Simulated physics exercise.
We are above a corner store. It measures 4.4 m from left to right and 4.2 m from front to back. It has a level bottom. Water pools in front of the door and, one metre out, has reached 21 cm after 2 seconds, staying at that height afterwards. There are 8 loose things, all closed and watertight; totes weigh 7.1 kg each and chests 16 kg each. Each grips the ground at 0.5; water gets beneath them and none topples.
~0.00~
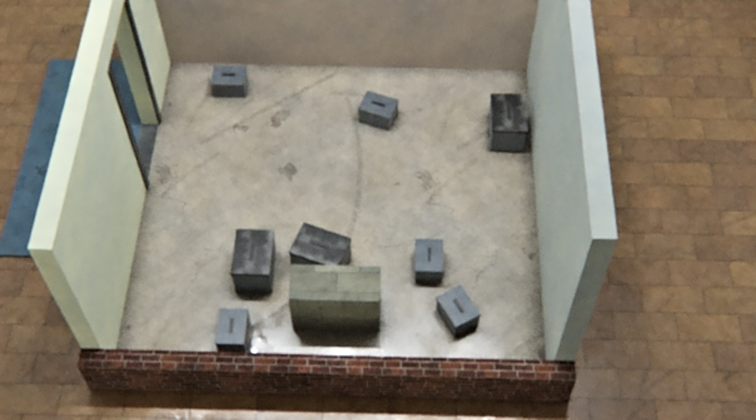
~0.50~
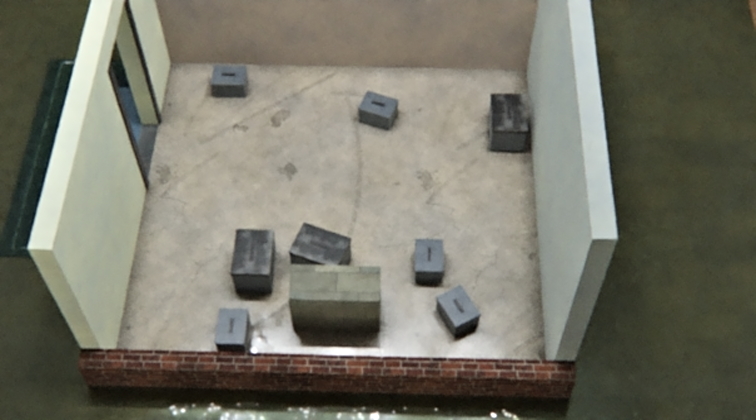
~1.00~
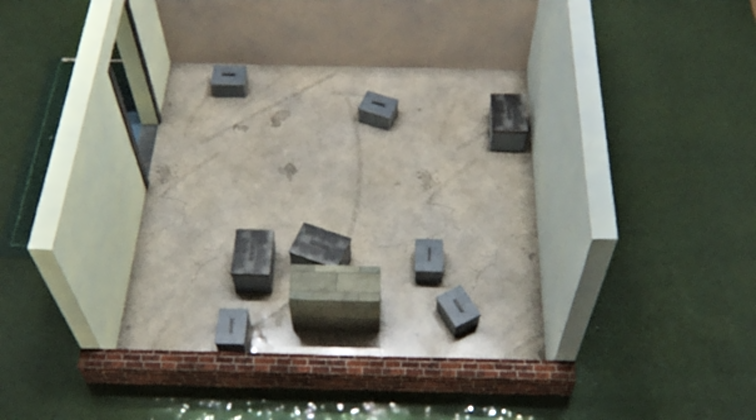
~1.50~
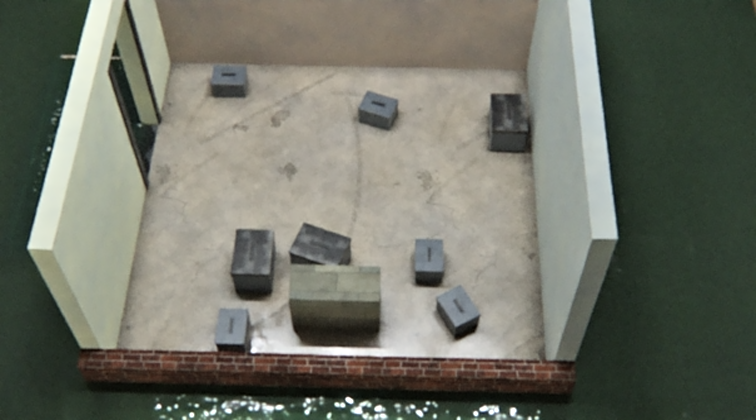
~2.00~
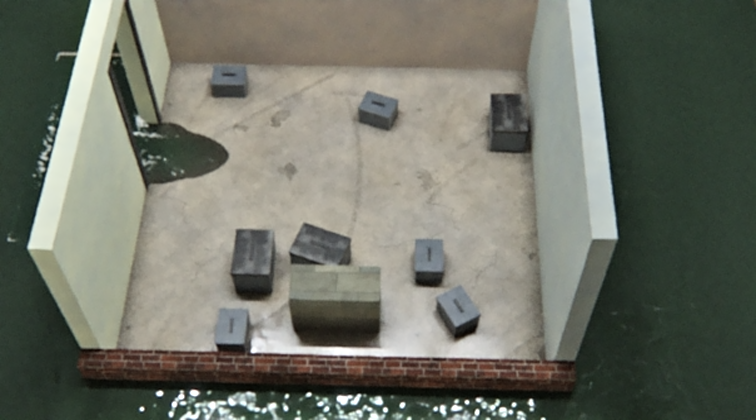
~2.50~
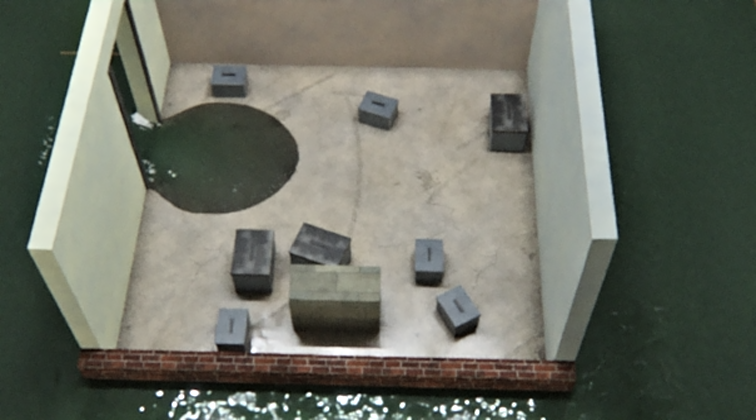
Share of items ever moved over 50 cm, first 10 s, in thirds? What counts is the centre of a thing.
Below 1/3.
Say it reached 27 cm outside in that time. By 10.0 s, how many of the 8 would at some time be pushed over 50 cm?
Then it comes to 5.
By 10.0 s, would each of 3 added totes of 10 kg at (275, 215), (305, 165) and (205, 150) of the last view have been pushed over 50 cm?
In order: Above the mark, above the mark, above the mark.
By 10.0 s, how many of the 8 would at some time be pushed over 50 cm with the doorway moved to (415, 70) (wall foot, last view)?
Result: 4 of them.
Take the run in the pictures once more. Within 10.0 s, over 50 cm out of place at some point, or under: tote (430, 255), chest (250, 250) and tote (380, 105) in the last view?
In turn: Below the mark, below the mark, above the mark.
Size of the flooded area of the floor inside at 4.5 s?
Near 12.0 m2 in all.
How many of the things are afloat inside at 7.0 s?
The number is 2.
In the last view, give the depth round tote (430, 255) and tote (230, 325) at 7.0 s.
Around 3 cm and 2 cm.
After 3.5 s 0 of 8 are over 50 cm from their spots; 0 afloat.
After 4.5 s 0 of 8 are over 50 cm from their spots; 0 afloat.
After 7.0 s 1 of 8 are over 50 cm from their spots; 2 afloat.
After 10.0 s 1 of 8 are over 50 cm from their spots, and 1 have been at some point; 4 afloat.
